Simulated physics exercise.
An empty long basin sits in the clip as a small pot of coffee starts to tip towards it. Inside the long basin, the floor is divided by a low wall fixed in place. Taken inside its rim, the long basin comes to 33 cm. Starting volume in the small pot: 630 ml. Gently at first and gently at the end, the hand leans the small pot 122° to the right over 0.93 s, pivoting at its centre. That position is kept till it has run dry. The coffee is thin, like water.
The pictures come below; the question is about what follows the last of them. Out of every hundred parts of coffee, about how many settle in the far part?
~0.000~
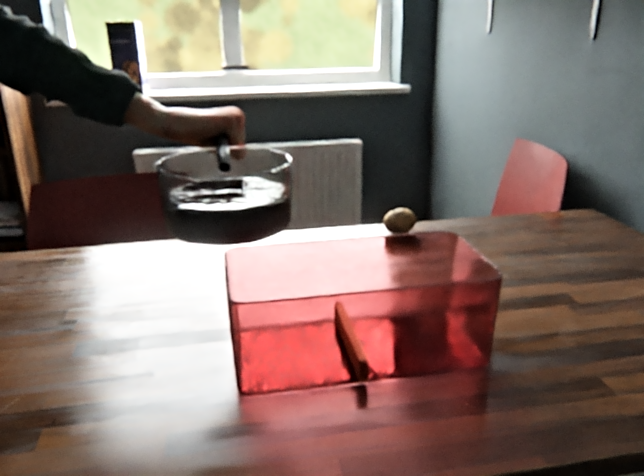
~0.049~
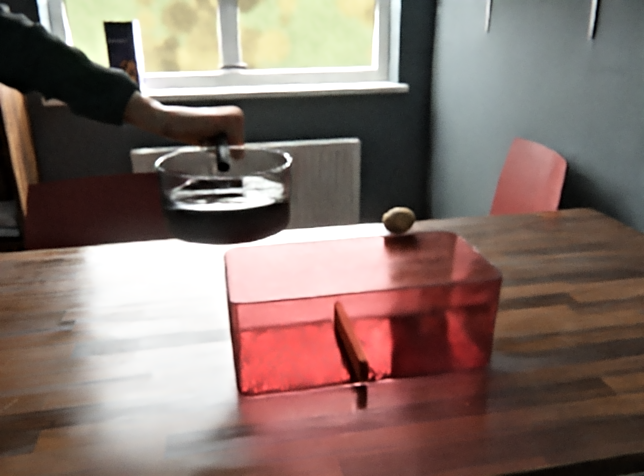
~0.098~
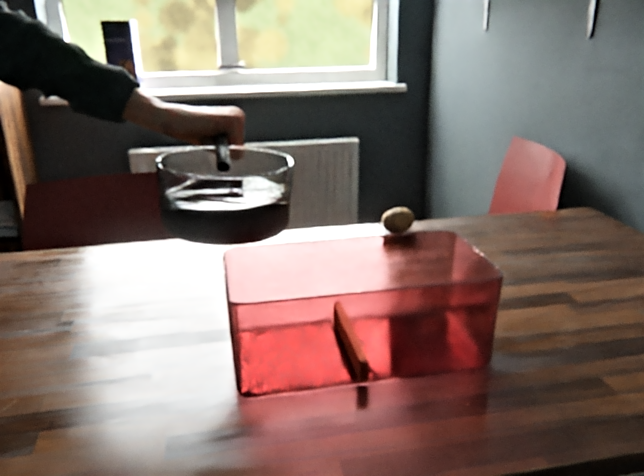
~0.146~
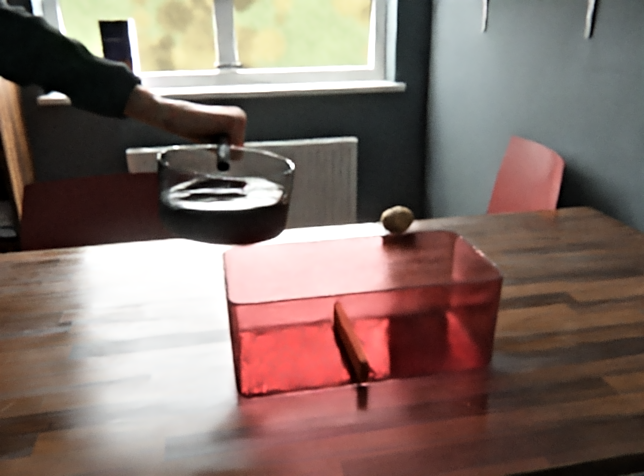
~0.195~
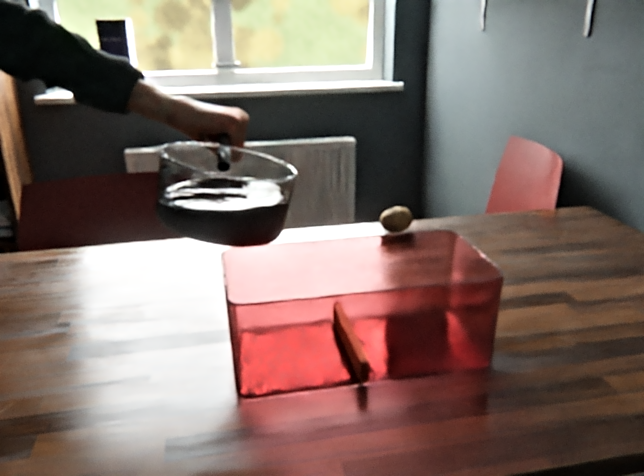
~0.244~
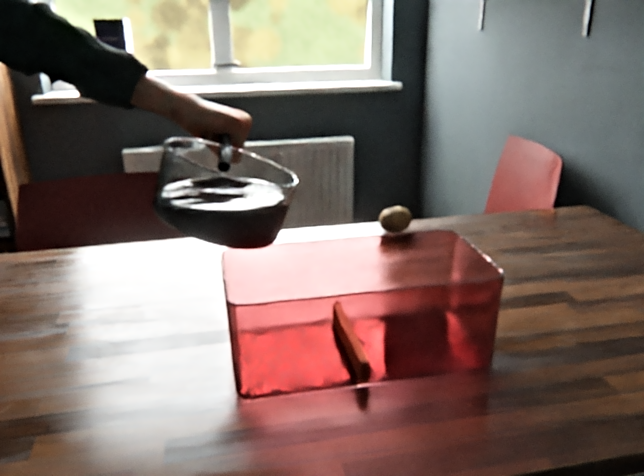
About 16 out of 100.
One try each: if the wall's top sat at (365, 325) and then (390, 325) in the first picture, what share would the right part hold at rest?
First try about 15 %, second try about 15 %.
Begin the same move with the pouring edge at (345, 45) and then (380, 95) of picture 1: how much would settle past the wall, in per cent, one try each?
In order, 80 and 85 per cent.
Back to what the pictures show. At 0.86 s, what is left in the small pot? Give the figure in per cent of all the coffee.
Remaining share: Approx. 4 %.
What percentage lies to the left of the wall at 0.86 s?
Near 84 in a hundred.
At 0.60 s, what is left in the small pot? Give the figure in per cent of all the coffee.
Roughly 44 percent.
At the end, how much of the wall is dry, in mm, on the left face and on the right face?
The left side gives some 8 mm, the right side some 26 mm.
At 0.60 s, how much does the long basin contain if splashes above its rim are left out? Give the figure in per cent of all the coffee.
Estimate - around 26 in a hundred parts.
By 0.60 s the tilt is 88° and 43 per cent is still to pour, 25 is left of the wall and 0 right of it.
By 0.86 s the tilt is 120° and 4 per cent is still to pour, 84 is left of the wall and 8 right of it.
By 1.13 s the tilt is 122° and 0 per cent is still to pour, 84 is left of the wall and 15 right of it.
By 1.43 s the tilt is 122° and 0 per cent is still to pour, 83 is left of the wall and 16 right of it.
At rest 83 per cent lies left of the wall, 16 right of it and 1 outside.
